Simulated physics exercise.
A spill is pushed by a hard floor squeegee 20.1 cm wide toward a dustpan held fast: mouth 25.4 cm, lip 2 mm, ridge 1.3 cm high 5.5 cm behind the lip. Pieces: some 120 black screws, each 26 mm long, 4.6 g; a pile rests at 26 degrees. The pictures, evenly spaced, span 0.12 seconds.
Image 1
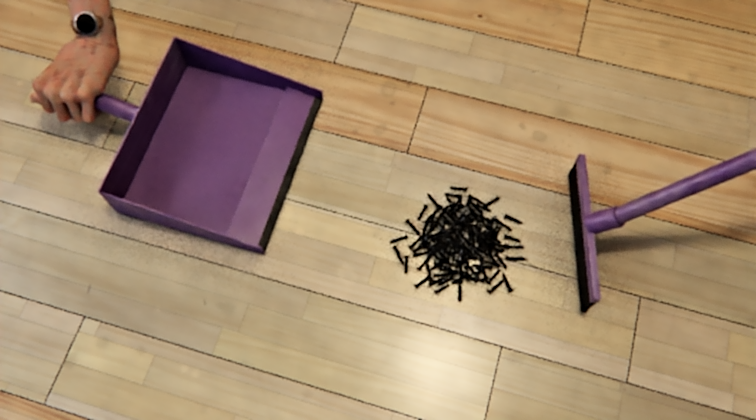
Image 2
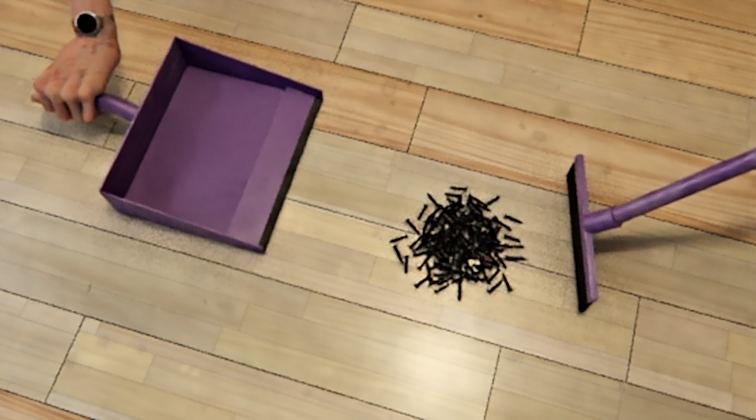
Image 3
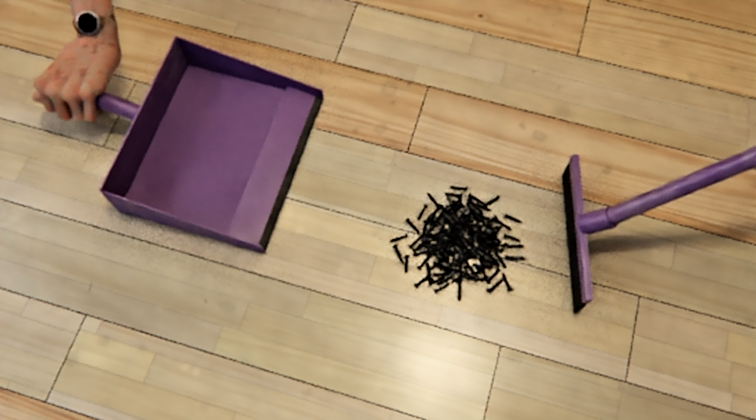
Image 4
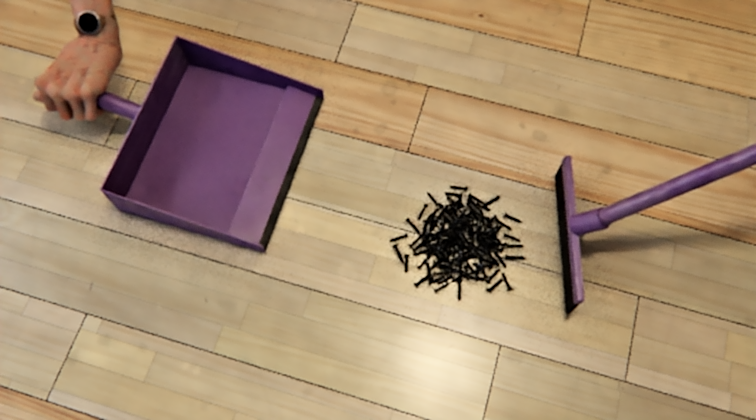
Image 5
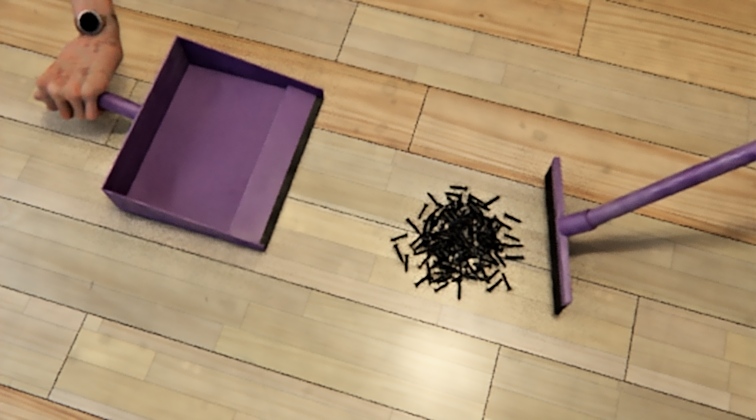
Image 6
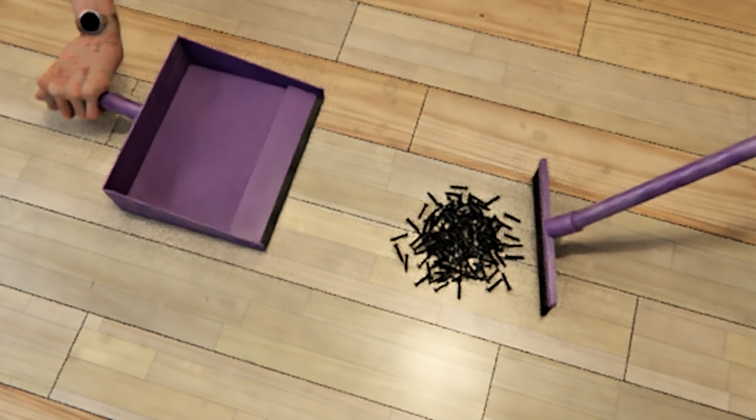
A light wooden plank floor is seen from above at a slight angle, in a view that stays fixed. A hand wearing a dark watch grips the handle of a purple dustpan at the upper left, a heap of small black screws lies right of centre, and a purple squeegee with a black edge stands at the right. The squeegee slides slowly left, closing the gap to the heap, while the screws, dustpan and hand stay practically still.
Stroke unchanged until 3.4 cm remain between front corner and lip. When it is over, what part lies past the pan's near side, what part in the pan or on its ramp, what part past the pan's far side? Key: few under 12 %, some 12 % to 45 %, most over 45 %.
Near side = most, pan = few, far side = few.
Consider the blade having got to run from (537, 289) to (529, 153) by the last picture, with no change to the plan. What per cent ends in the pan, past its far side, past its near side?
That ends as pan 25, far 0, and near 25.
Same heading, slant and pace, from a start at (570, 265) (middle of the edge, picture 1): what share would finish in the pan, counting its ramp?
5 %.
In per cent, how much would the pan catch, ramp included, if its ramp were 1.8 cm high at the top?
I'd guess close to 5 per cent.
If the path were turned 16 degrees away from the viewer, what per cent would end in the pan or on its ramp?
That would give about 10 percent.
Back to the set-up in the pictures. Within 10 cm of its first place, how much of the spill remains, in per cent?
Roughly 5 per cent.
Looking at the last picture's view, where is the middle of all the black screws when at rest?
Estimated resting centre: Around (274, 255).
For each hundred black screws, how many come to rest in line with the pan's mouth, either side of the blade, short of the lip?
I'd estimate close to 40 per cent.
Then, 0.22 s after the last picture, middle of the blade 21 cm from the lip; 0 % over the lip, far side 0 %, near side 5 %.
Then, 0.36 s after the last picture, middle of the blade 11 cm from the lip; 0 % over the lip, far side 0 %, near side 35 %.
Then, 0.63 s after the last picture, middle of the blade 6 cm from the lip; 10 % over the lip, far side 0 %, near side 50 %.
In the end, near side 50 %, pan 5 %, far side 0 %, in front of the lip or behind the blade 40 %.
